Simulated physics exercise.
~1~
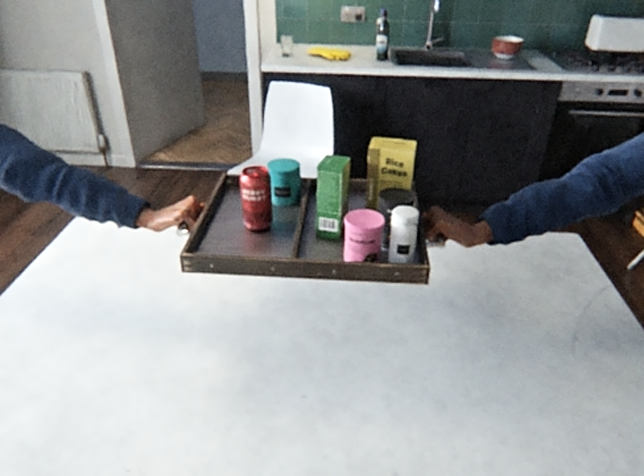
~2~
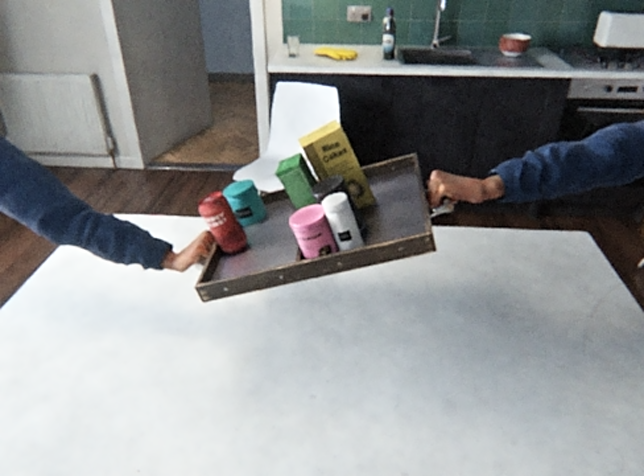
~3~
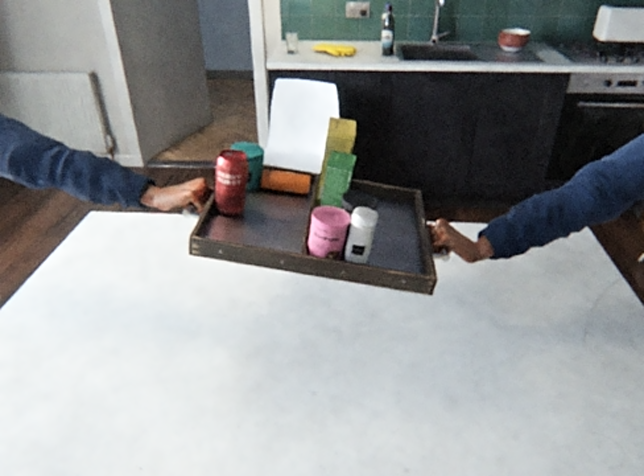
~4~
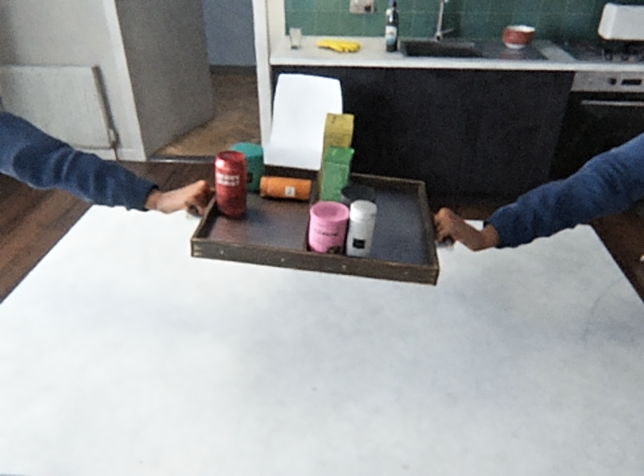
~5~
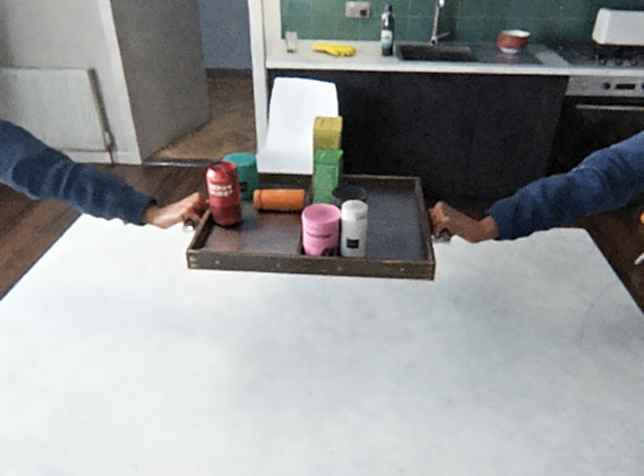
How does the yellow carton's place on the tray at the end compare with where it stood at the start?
It ends up farther left, standing behind the green carton, whereas at the start it stood to the right of the green carton.
